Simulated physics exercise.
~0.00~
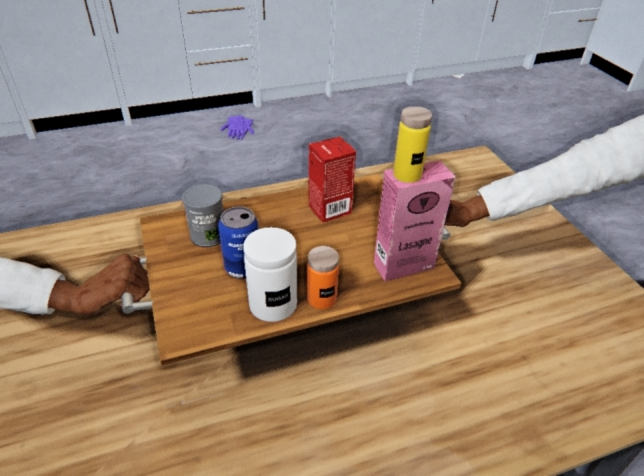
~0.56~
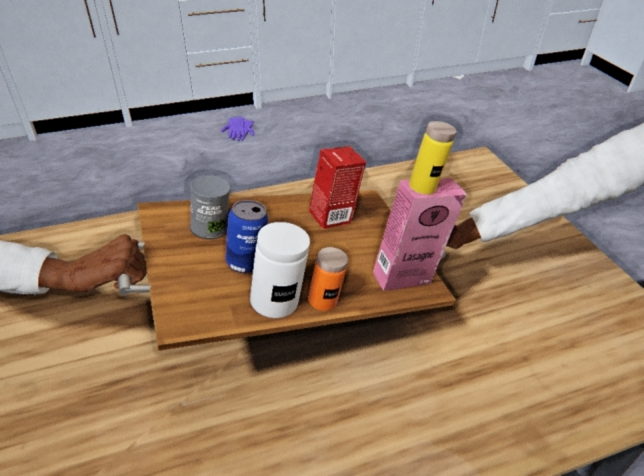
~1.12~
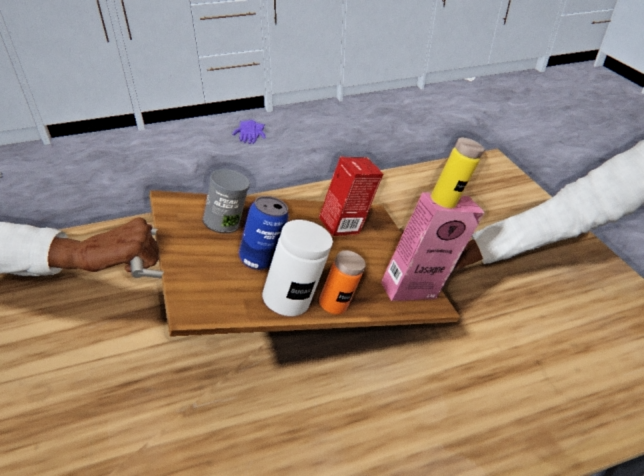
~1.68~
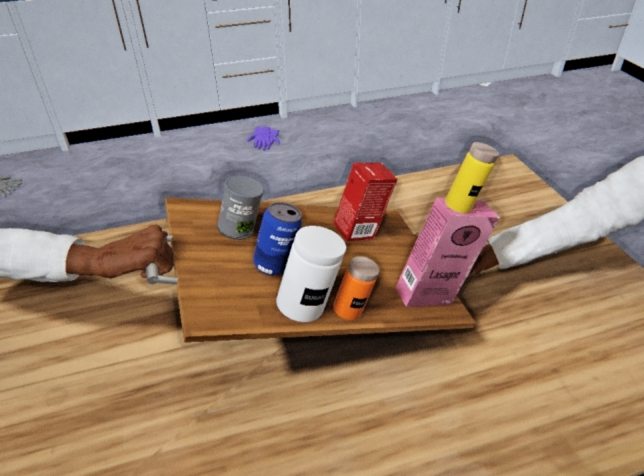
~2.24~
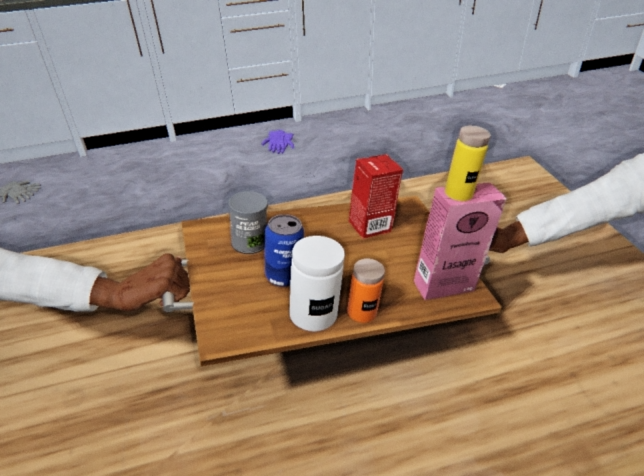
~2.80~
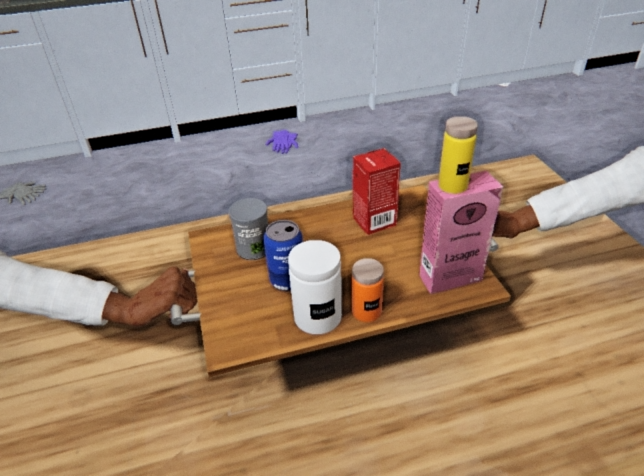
The clip shows two hands holding a wooden tray of containers above a table, with a yellow shaker on a pink lasagne packet. The tray tips down to the right, then levels and tilts slightly left, with everything still standing on it.
